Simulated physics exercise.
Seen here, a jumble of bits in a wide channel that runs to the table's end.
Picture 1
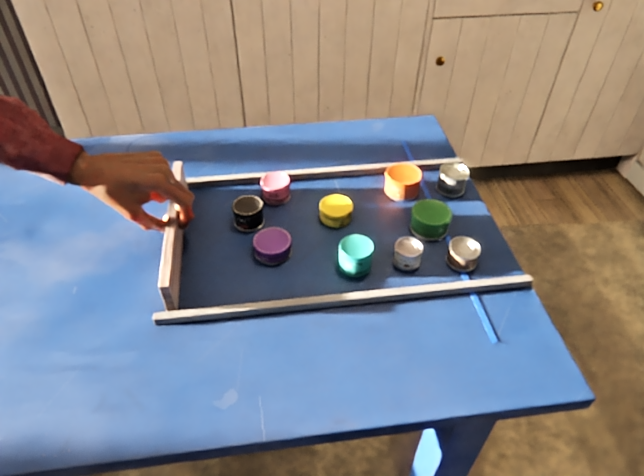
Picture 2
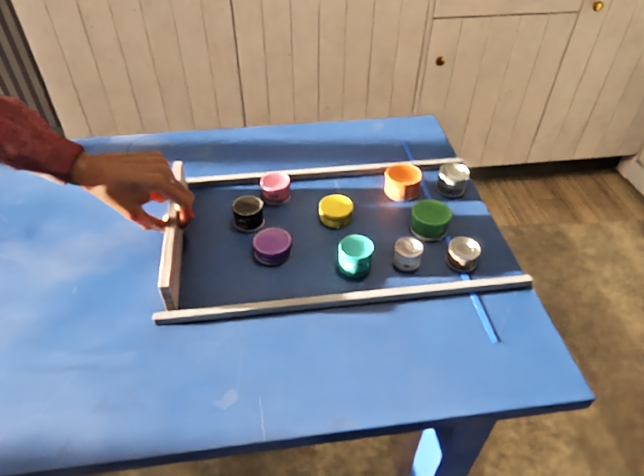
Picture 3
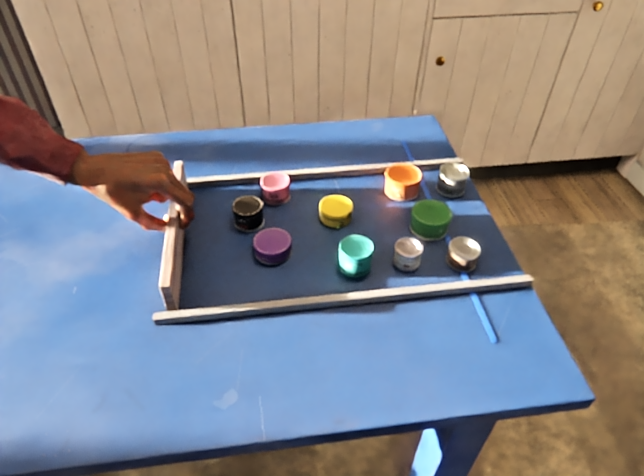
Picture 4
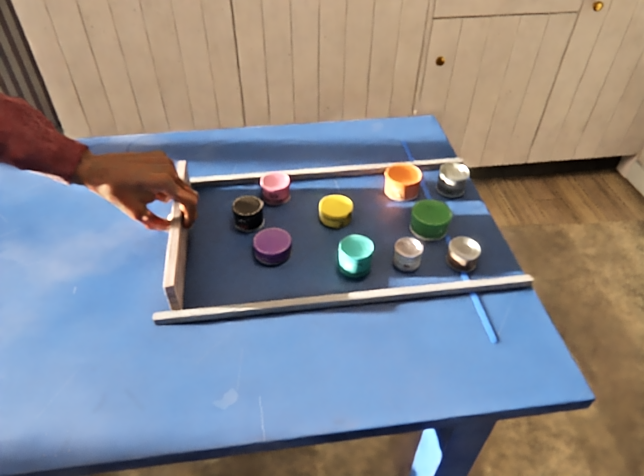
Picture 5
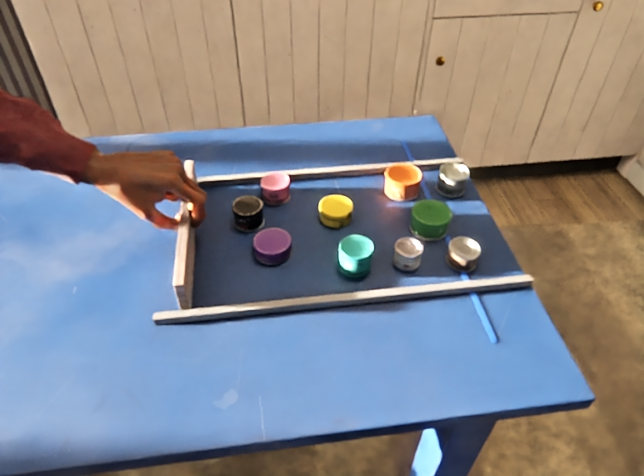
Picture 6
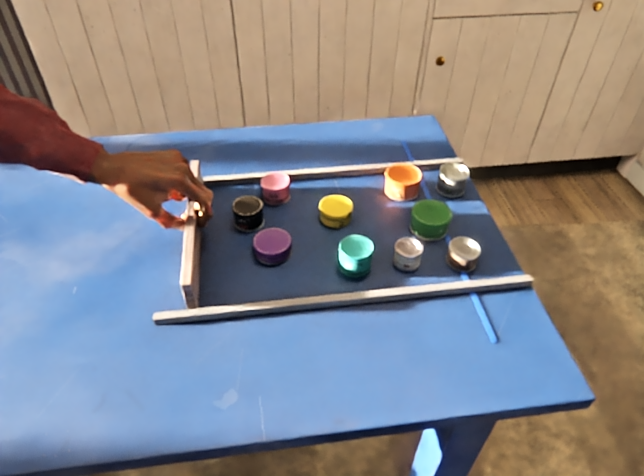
To begin with, a hand holds the upright board at the left end of a channel on a blue table, with colourful pots and tins scattered between its rails. The hand then slides the board slightly to the right, while the pots and tins stay still.
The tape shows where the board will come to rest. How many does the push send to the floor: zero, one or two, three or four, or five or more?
As it turns out, the number that fall off is one or two.
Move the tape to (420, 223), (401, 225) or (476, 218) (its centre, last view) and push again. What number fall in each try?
Try by try, 1, 0 and 6.
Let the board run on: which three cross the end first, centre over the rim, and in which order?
They are the grey tin, then the brown tin, then the green tin.
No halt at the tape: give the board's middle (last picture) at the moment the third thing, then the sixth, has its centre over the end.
Near (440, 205) and (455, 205).
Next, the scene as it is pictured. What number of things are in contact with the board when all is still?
In contact: 4.
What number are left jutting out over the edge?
The number is 3.
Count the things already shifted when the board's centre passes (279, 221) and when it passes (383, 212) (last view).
At the one place 3, at the other 9.
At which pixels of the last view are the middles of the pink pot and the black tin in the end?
First (436, 175), then (446, 194).
Early on, none off yet; grey tin at rest near (452, 180); brown tin at rest near (463, 255); green tin at rest near (430, 220).
Finally, the number that fall off is one or two; lost, brown tin and grey tin.
